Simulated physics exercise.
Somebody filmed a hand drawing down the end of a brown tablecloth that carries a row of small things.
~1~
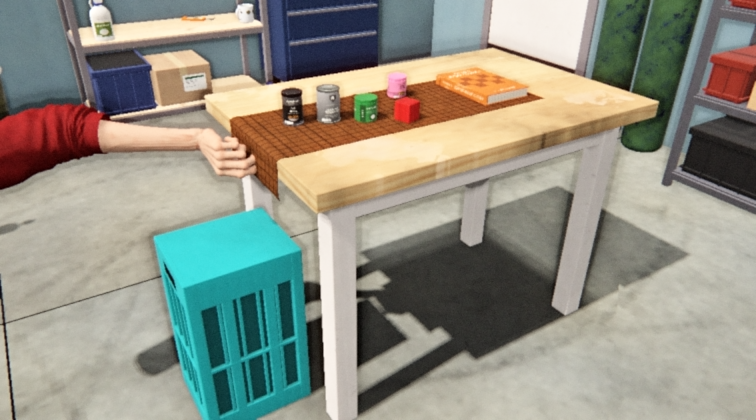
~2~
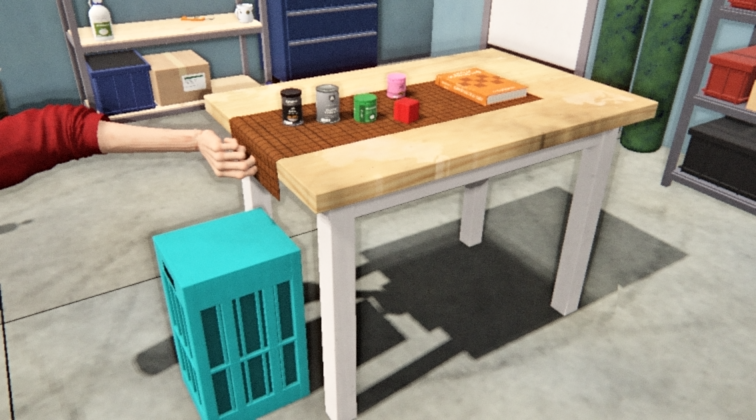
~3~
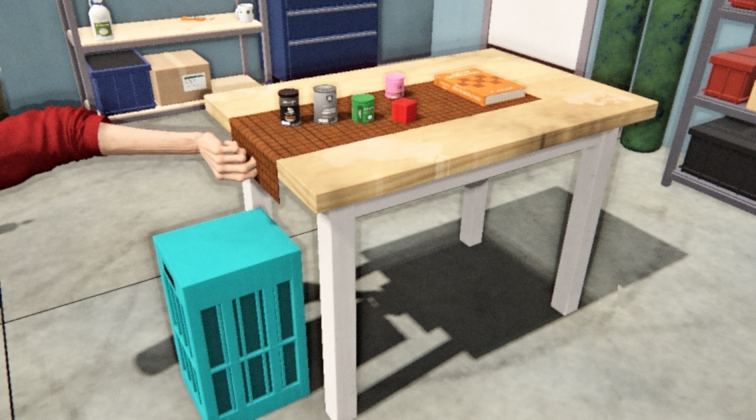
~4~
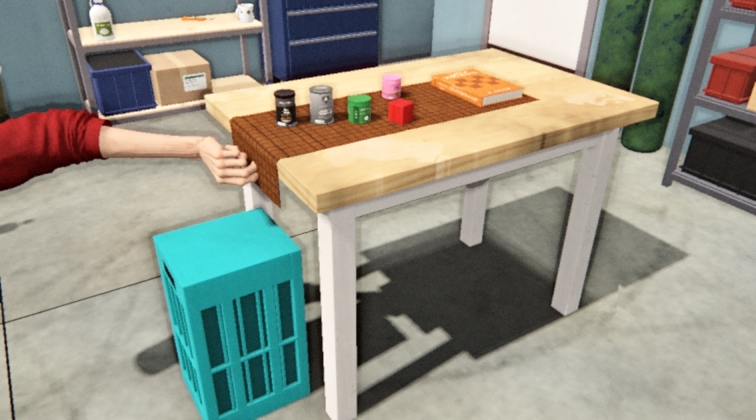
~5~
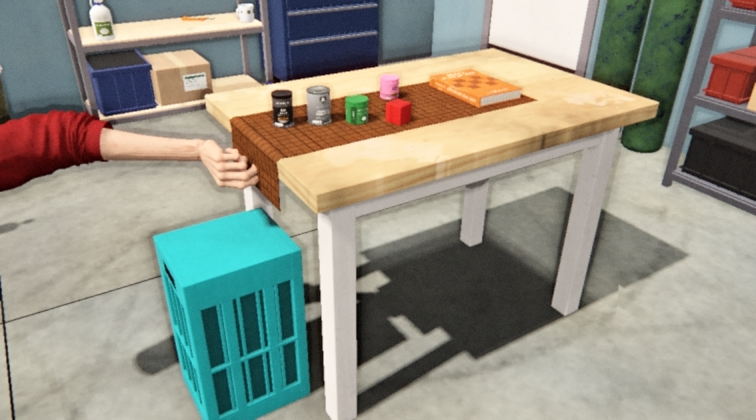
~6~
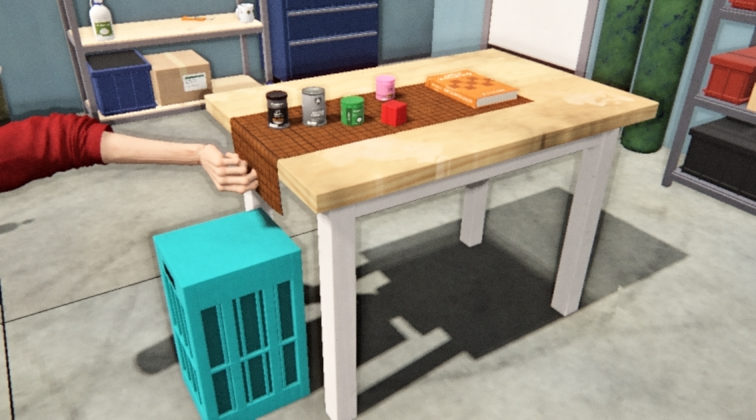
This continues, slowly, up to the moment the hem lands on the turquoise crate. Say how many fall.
The answer is one.
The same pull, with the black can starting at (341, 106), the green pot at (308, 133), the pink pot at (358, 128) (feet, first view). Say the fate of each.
The black can holds on; the green pot tumbles off; the pink pot survives.
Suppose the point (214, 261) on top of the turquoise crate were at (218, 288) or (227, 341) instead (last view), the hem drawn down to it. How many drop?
It would be 2 and 4.
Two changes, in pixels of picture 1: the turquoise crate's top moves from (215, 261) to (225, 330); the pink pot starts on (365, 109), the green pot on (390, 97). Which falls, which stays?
The pink pot goes over; the green pot stays on.
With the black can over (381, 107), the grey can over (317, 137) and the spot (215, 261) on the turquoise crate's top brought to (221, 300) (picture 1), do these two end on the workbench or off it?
The black can survives, the grey can tumbles off.
Early on, hem near (257, 204); all still up.
Midway, hem on the crate; all still up.
Near the end, hem on the crate; black can gone.
Finally, hem on the crate; black can gone. Over the edge go one.
